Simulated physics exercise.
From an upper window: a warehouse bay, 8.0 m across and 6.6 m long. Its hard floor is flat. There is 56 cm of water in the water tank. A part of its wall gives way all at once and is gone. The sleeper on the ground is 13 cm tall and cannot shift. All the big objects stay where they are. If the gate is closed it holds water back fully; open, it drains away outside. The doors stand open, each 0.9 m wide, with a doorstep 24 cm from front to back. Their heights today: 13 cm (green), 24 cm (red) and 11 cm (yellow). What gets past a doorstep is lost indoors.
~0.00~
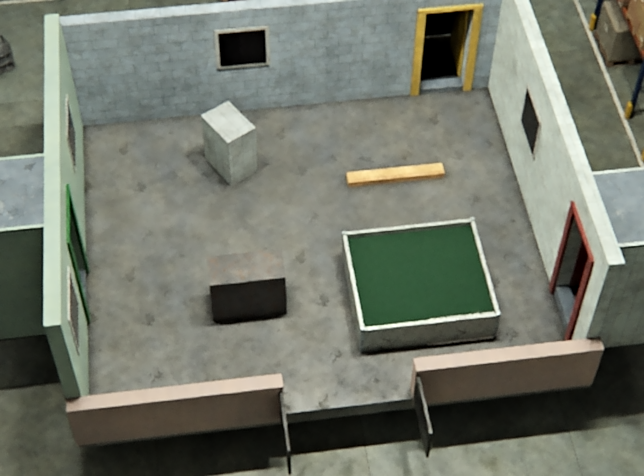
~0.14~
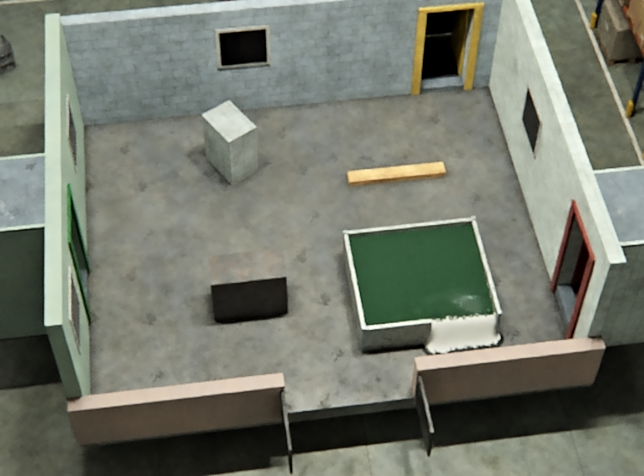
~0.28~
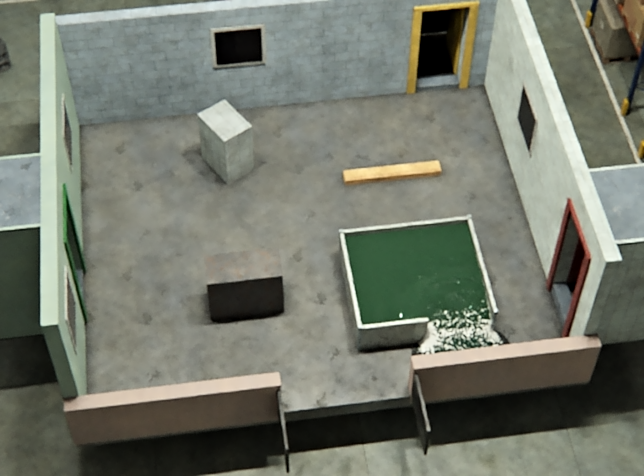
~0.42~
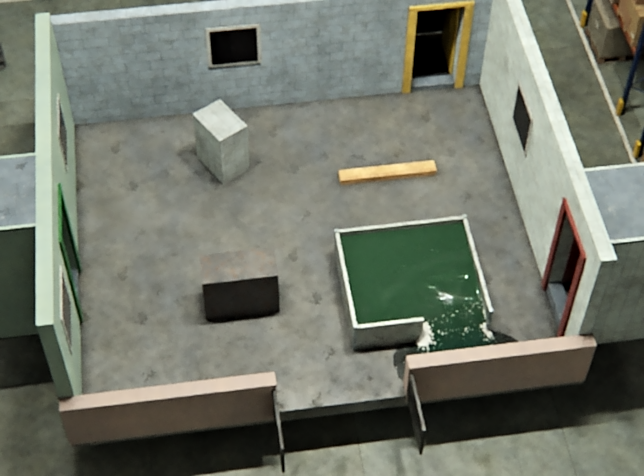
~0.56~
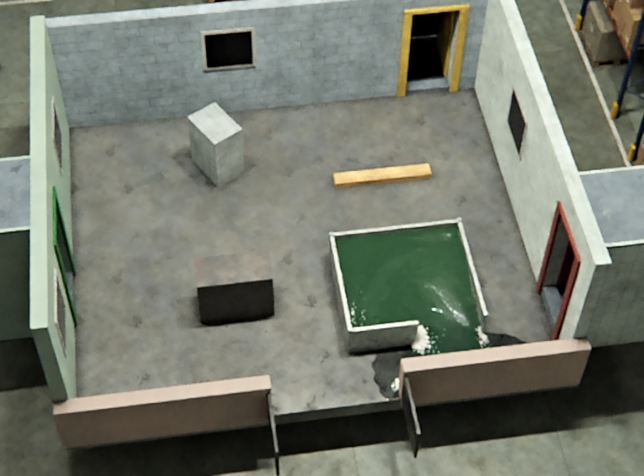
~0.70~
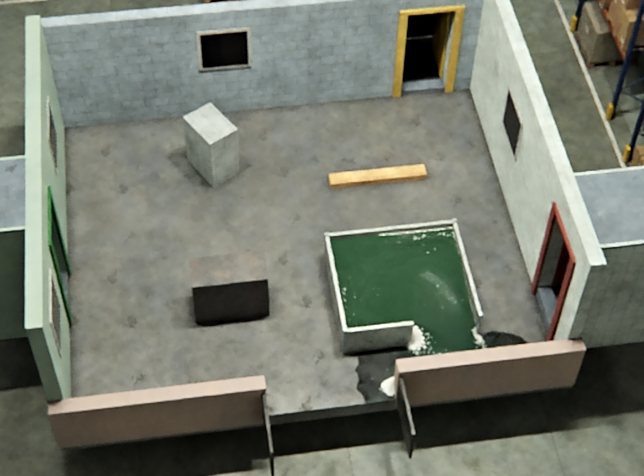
A roofless grey room in a warehouse bay, seen from high above, holds a white-rimmed tank of green water at right, a pale block, a dark box and a yellow beam, with yellow, red and green doorways around it. Part of the tank's front wall suddenly vanishes and water bursts out in white foam. A dark wet patch spreads along the front wall toward the open doorway while the view drifts slightly.
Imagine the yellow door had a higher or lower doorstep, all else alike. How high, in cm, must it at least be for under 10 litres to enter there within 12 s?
At least 13.5 cm or so.
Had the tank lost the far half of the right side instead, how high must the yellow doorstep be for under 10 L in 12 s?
About 17 cm.
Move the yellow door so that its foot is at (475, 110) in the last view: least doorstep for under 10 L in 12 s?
Roughly 12.5 cm.
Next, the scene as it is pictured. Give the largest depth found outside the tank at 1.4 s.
About 53 cm.
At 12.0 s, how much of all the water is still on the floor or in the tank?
About 88 per cent.
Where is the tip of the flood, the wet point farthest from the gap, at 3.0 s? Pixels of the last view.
Around (118, 410).
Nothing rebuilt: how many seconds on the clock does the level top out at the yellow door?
Near 4.0 s.
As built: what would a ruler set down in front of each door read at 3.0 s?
Depths in cm: Green 0, red 22, yellow 0.
After 1.4 s water covers 10 % of the floor, deepest (53 cm) near (555, 367); it has not reached the yellow door.
After 3.0 s water covers 30 % of the floor, deepest (32 cm) near (544, 368); it has not reached the yellow door.
After 12.0 s water covers 95 % of the floor, deepest (8 cm) near (523, 371); 7 cm at the yellow door, 29 litres in over its 11 cm doorstep.
At the yellow door as built, the water arrived by 3.8 s and peaked near 18 cm at 4.2 s.
With a doorstep of 11.5 cm, 24 litres would have come in within the 12 s; with 15.5 cm, 3 litres. So under 10 litres takes about 13.5 cm.
